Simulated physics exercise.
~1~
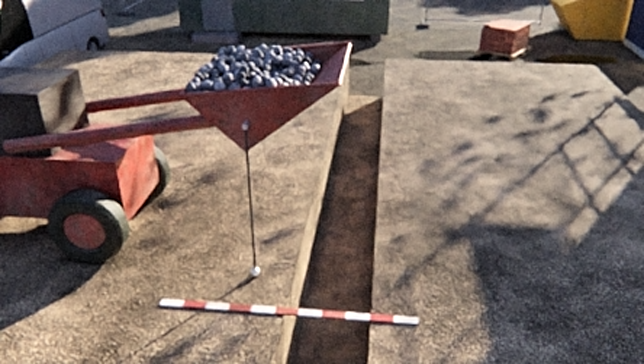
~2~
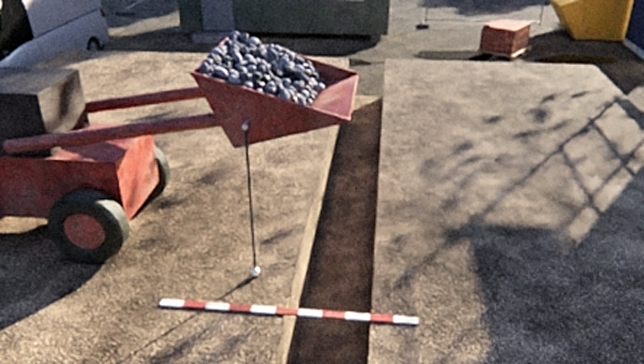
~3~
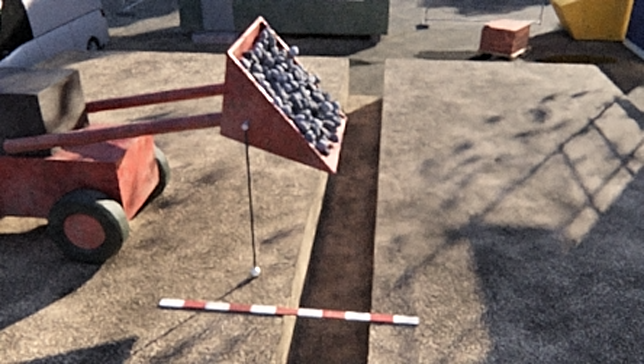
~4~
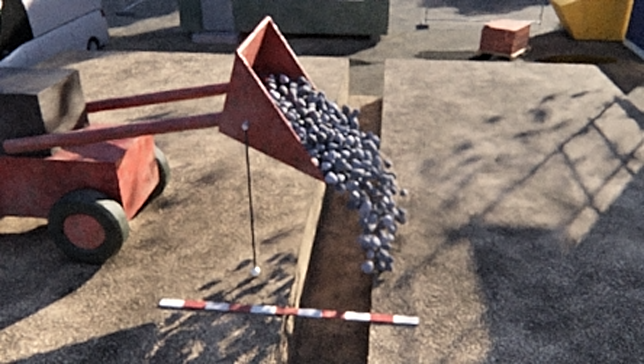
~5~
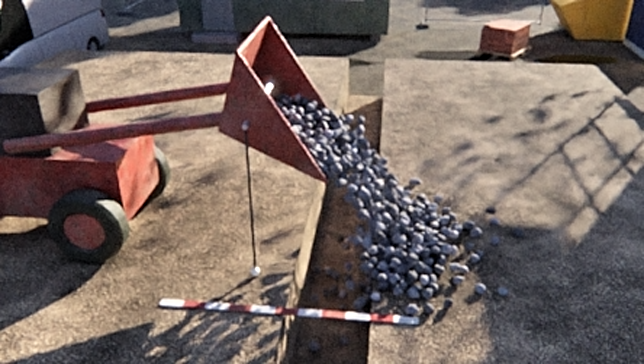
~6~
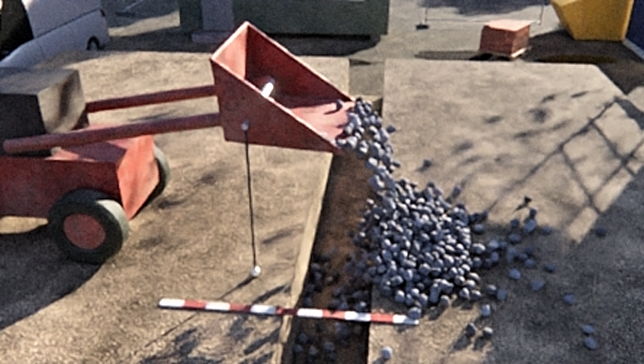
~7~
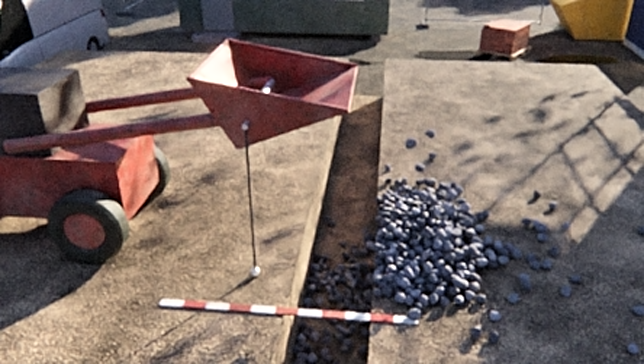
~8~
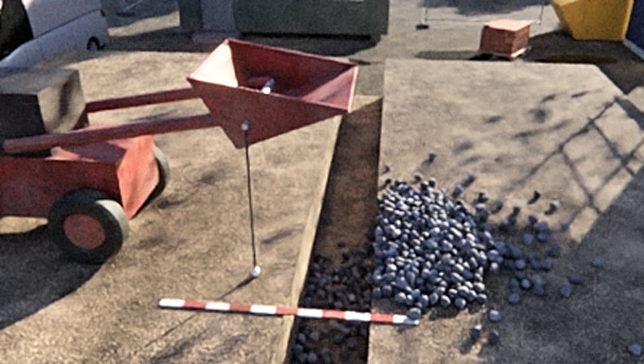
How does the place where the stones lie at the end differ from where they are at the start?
At the start the stones are heaped in the red bucket on the left side of the trench. At the end they lie lower and farther right, mostly in a pile on the ground past the trench, with some down inside it.
